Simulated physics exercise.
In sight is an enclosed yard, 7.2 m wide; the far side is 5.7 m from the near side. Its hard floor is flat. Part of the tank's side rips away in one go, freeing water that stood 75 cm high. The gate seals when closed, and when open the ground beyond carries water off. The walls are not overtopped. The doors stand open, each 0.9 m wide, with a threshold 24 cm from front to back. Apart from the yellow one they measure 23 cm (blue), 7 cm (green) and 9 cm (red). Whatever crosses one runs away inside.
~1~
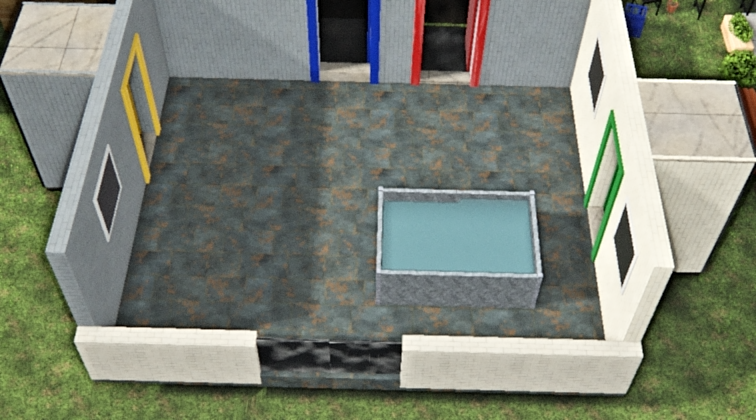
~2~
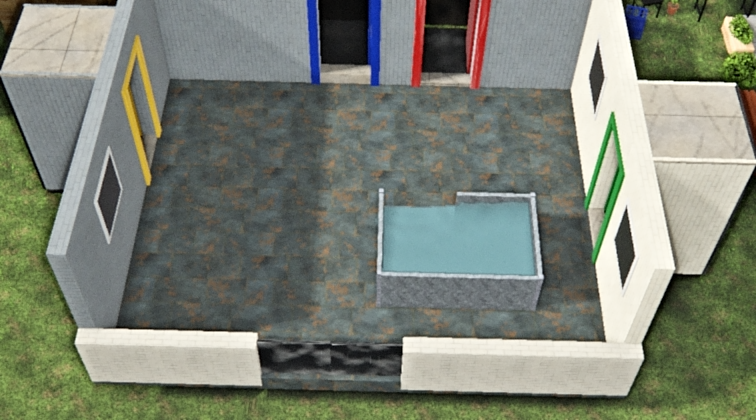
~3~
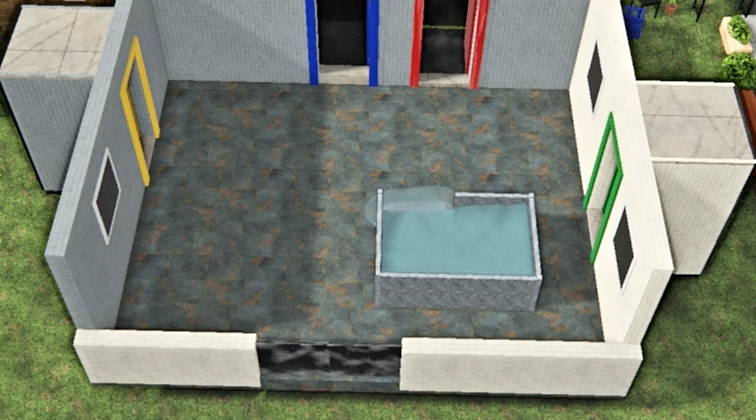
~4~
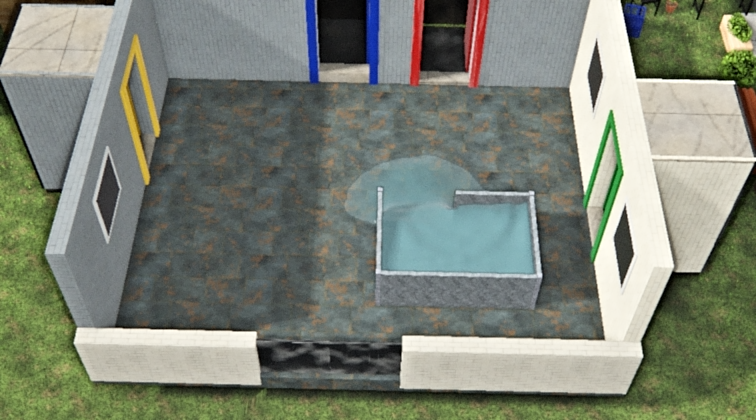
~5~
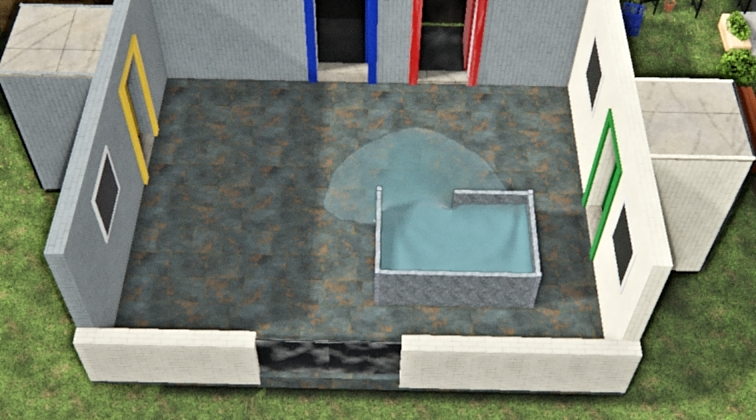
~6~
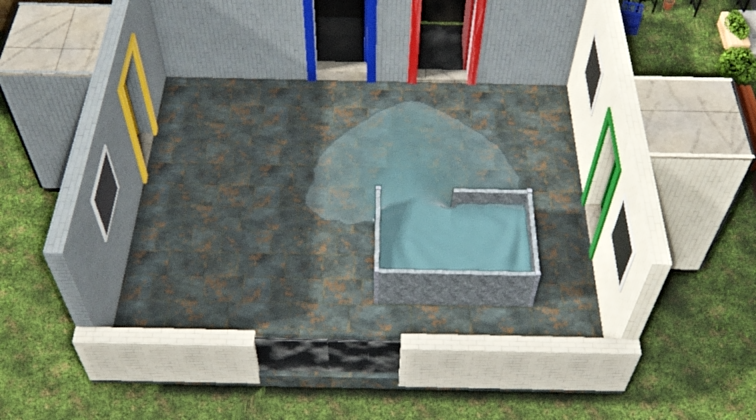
Water pours through a gap in the tank's far side and spreads across the floor.
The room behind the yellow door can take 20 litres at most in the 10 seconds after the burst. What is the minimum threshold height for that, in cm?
It would have to be roughly 7.5 cm high.
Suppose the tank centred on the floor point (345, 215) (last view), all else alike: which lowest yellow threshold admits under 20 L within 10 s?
About 8.5 cm.
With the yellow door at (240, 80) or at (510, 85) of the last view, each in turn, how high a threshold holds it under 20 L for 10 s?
Roughly 9.0 and 11.0 cm.
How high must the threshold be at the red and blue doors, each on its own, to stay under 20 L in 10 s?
Roughly 24 cm at red and 21 cm at blue.
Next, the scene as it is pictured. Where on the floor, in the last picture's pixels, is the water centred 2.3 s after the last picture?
Around (391, 171).
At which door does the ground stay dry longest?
It is the green one.
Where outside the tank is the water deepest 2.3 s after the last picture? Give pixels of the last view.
Near (166, 81).
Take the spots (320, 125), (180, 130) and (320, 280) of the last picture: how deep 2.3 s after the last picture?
In that order: 3, 5 and 0 cm.
Then, 0.7 s after the last picture water covers 30 % of the floor, deepest (36 cm) near (408, 214); it has not reached the yellow door.
Then, 2.3 s after the last picture water covers 40 % of the floor, deepest (31 cm) near (166, 81); 4 cm at the yellow door, 0 litres in over its 7 cm threshold.
Then, 9.3 s after the last picture water covers 95 % of the floor, deepest (13 cm) near (459, 364); 6 cm at the yellow door, 23 litres in over its 7 cm threshold.
At the yellow door as built, the water peaked near 11 cm, 3.3 s after the last picture.
With a threshold of 6 cm, 34 litres would have come in within the 10 s; with 9.5 cm, 7 litres. So under 20 litres takes about 7.5 cm.
